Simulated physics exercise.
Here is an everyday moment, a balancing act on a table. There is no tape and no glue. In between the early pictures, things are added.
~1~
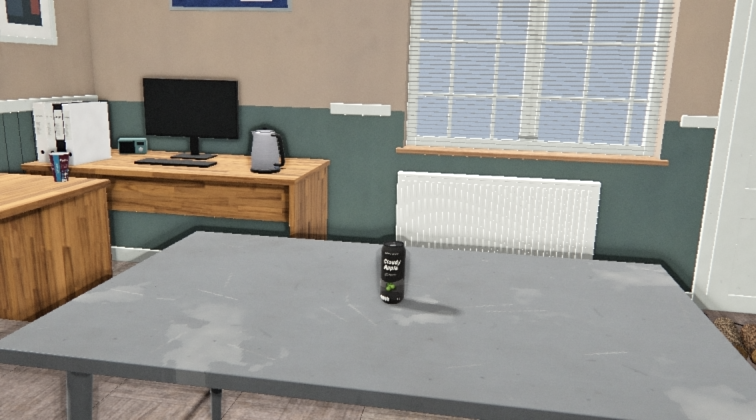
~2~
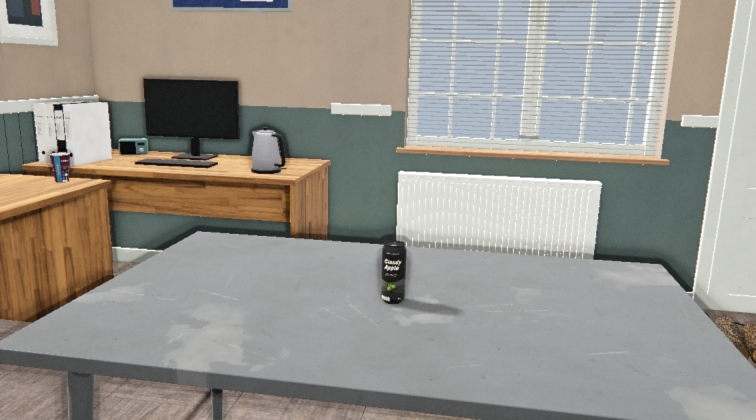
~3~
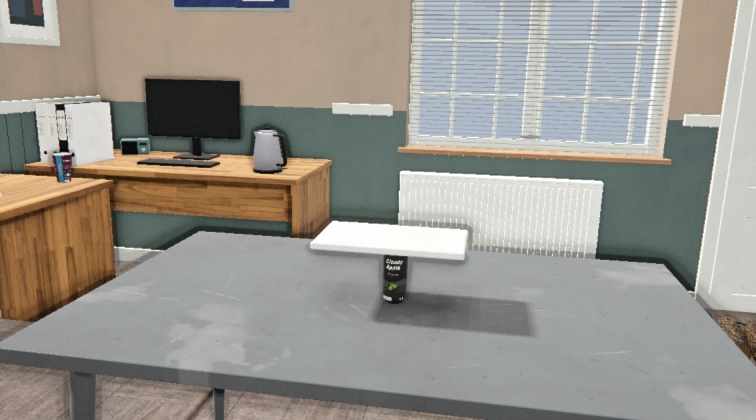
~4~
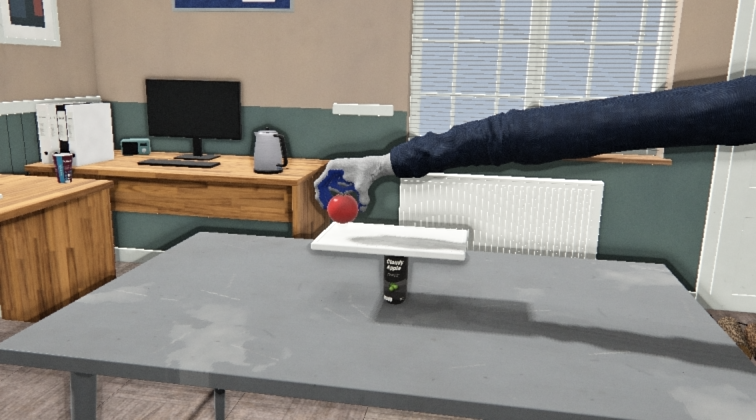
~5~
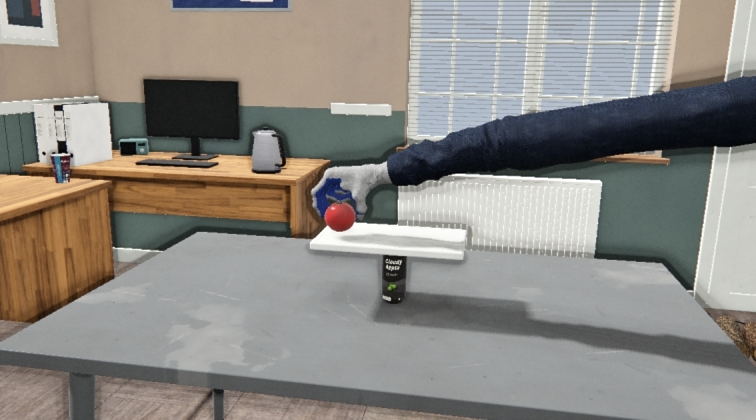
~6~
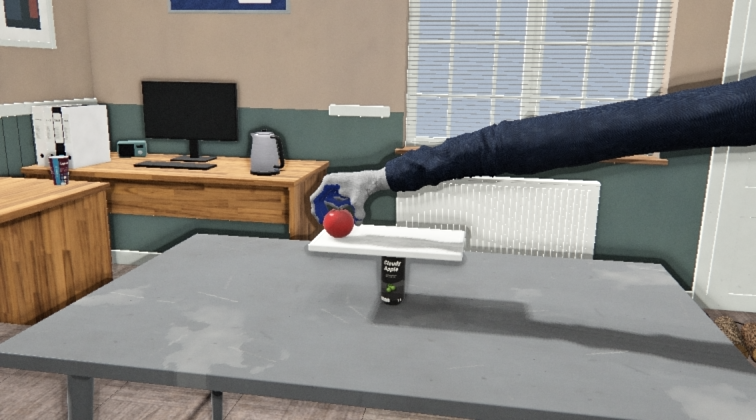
A gloved hand lowers a red ball onto the left side of a white board balanced on a can.
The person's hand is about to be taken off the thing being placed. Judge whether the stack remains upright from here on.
It does not remain upright.
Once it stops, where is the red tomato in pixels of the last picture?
The object finishes somewhere near (315, 290).
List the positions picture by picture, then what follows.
In the first picture, the last thing is not in view yet.
In the second picture, the last thing is not in view yet.
In the third picture, the last thing is not in view yet; white lid (393, 239).
In the fourth picture, coming down; red tomato (343, 209); white lid (393, 239).
In the fifth picture, coming down; red tomato (340, 217); white lid (392, 239).
In the sixth picture, set down, still held; red tomato (339, 223); white lid (390, 240).
Then, 0.50 s later than the last frame, red tomato now fallen; white lid tilted by 65°.
Then, 0.80 s later than the last frame, white lid now fallen; black can tilted by 62°.
When it is over, fallen, white lid, black can and red tomato. End places, in pixels of the last picture, red tomato near (316, 290). The stack comes apart.
